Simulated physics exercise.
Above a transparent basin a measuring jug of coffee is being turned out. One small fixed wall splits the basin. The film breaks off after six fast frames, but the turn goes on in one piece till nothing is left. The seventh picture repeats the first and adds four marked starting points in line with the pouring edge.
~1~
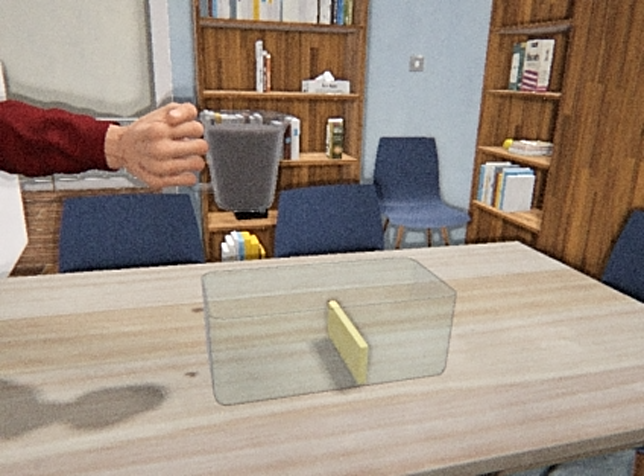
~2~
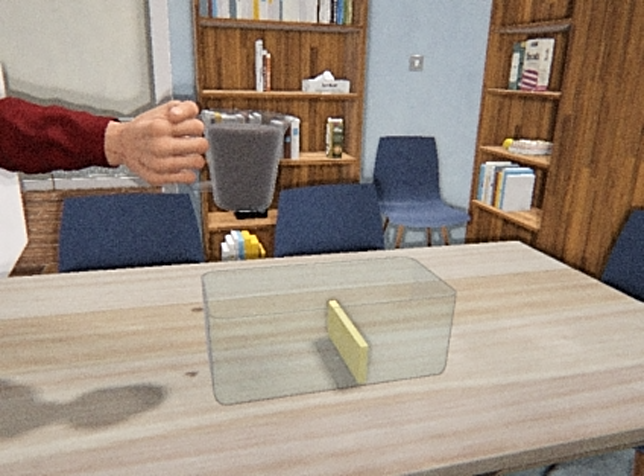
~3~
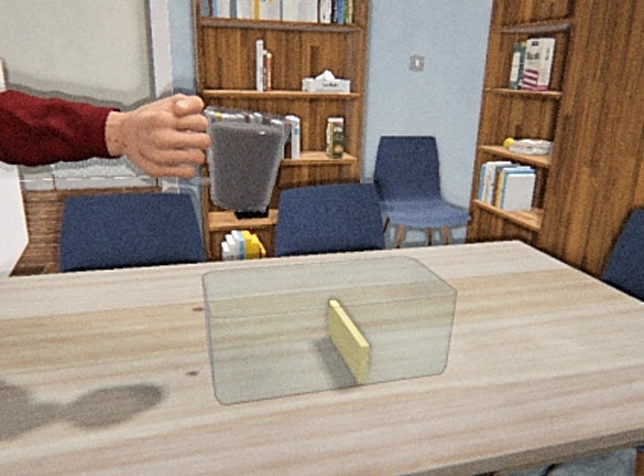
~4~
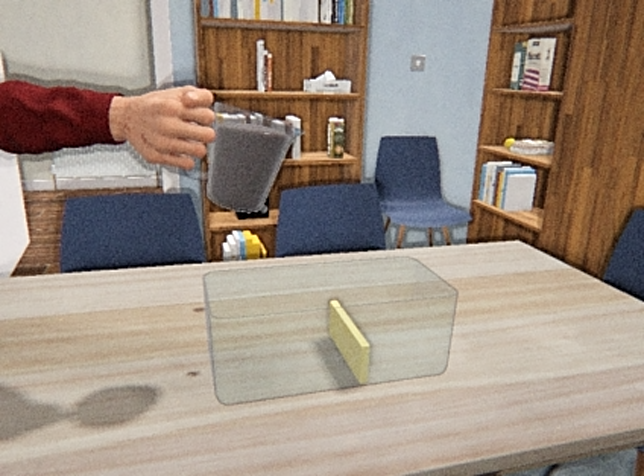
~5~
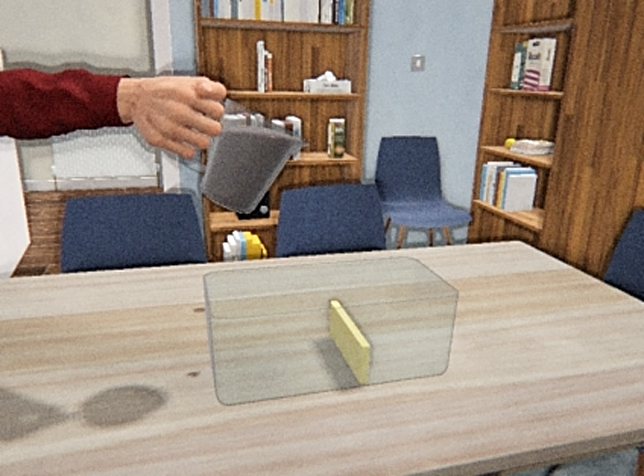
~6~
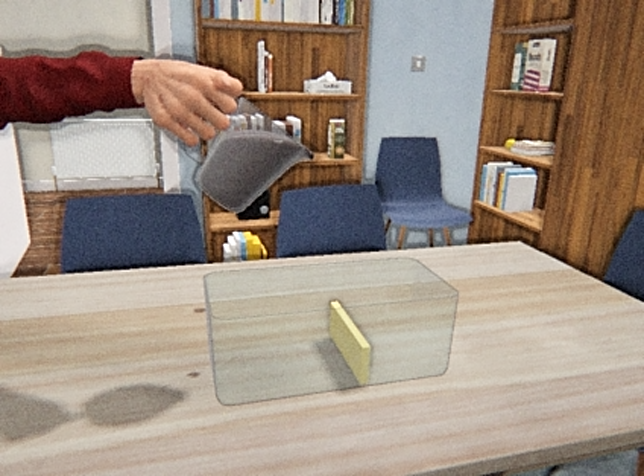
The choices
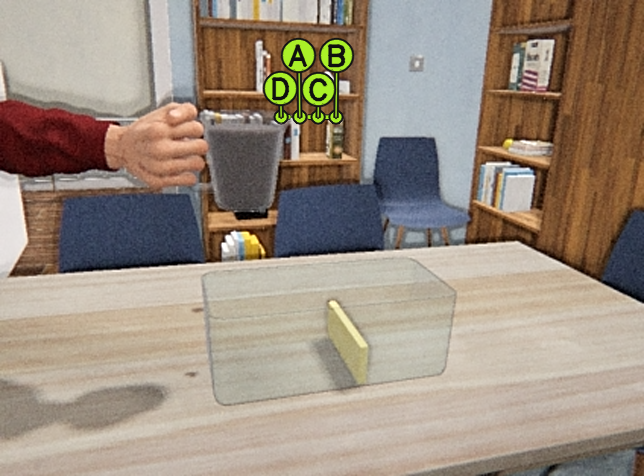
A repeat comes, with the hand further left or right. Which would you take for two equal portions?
It is C.
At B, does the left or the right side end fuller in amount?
The right one.
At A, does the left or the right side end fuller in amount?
More ends on the left.
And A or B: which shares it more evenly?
Here it is place A.
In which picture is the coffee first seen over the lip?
Picture 6.
In lime, A at (299, 117); B at (336, 117); C at (318, 117); D at (281, 116).
Choosing A, about 70 % ends left of the wall and 25 % right of it; 5 % is lost outside.
Choosing B, about 15 % ends left of the wall and 80 % right of it; 5 % is lost outside.
Choosing C, about 50 % ends left of the wall and 46 % right of it; 3 % is lost outside.
Choosing D, about 88 % ends left of the wall and 8 % right of it; 4 % is lost outside.
